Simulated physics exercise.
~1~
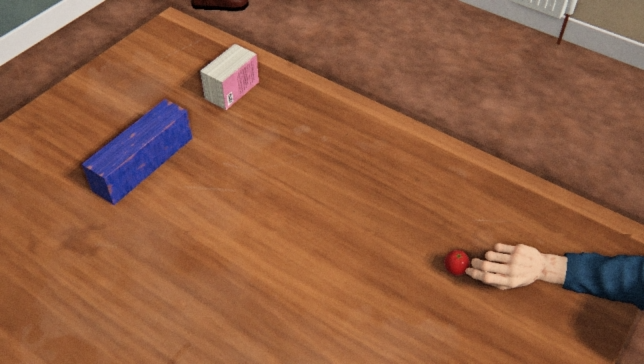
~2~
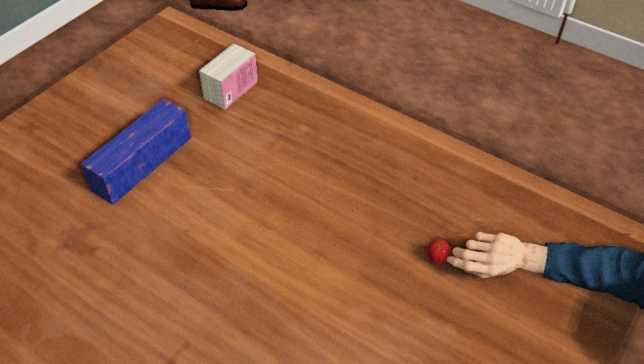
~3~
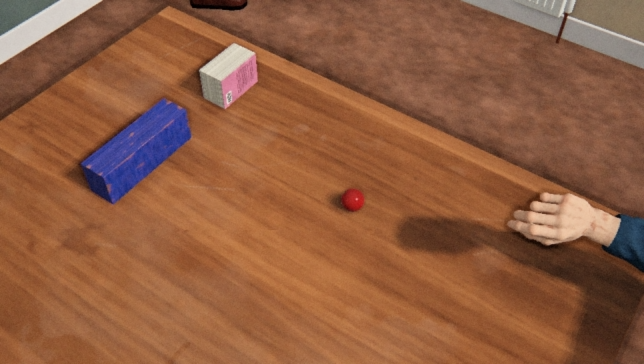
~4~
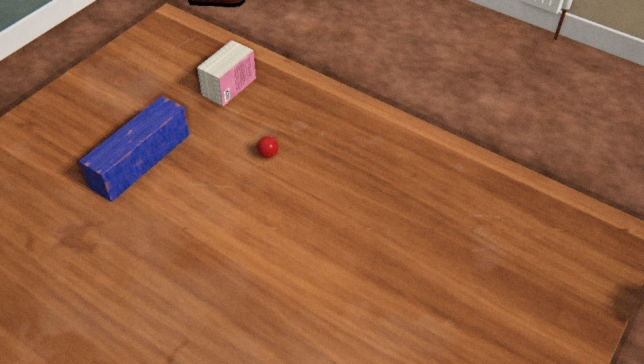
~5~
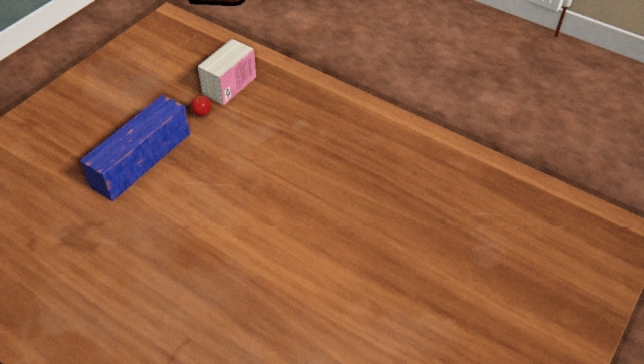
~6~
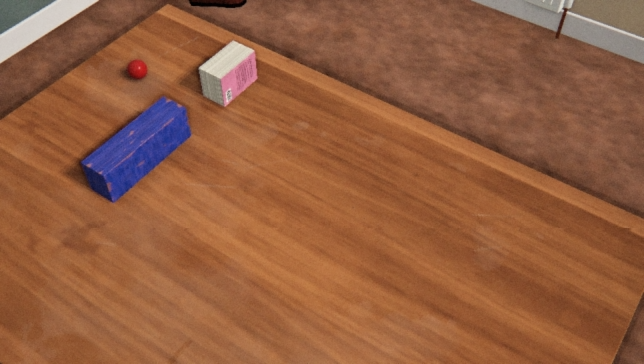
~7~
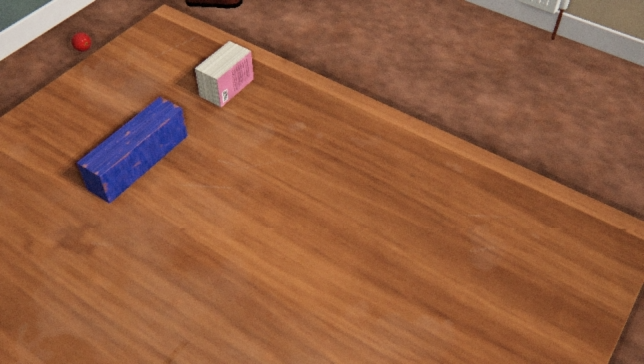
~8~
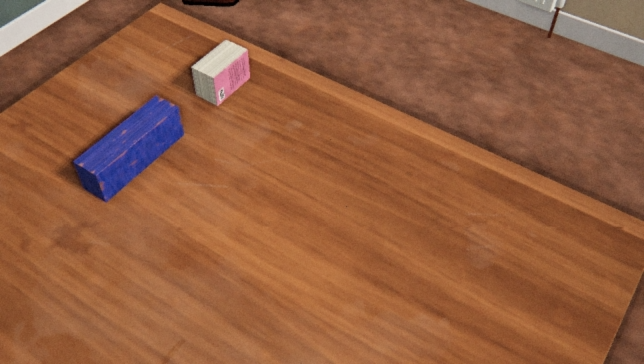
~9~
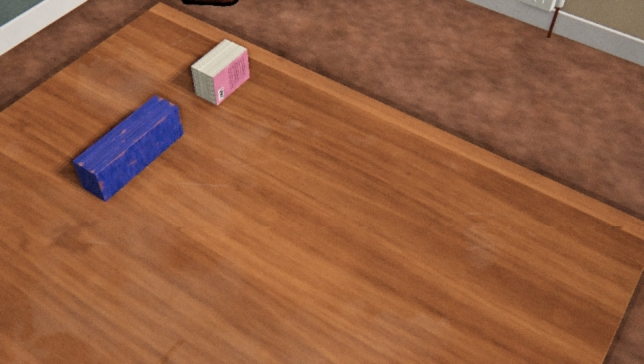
A small red ball, perhaps a tomato, sits beneath the fingers of a blue-sleeved hand at the right of a wooden tabletop, seen from above at an angle in a carpeted room. Toward the upper left stand a long blue block and, beyond it to the right, a smaller pink and white block, with an opening between them. The hand pushes the ball leftward, releases it and draws back out of view. The ball rolls up and left, passes through the gap without shifting either block, and continues past the table's far left edge and out of sight, leaving both blocks standing.
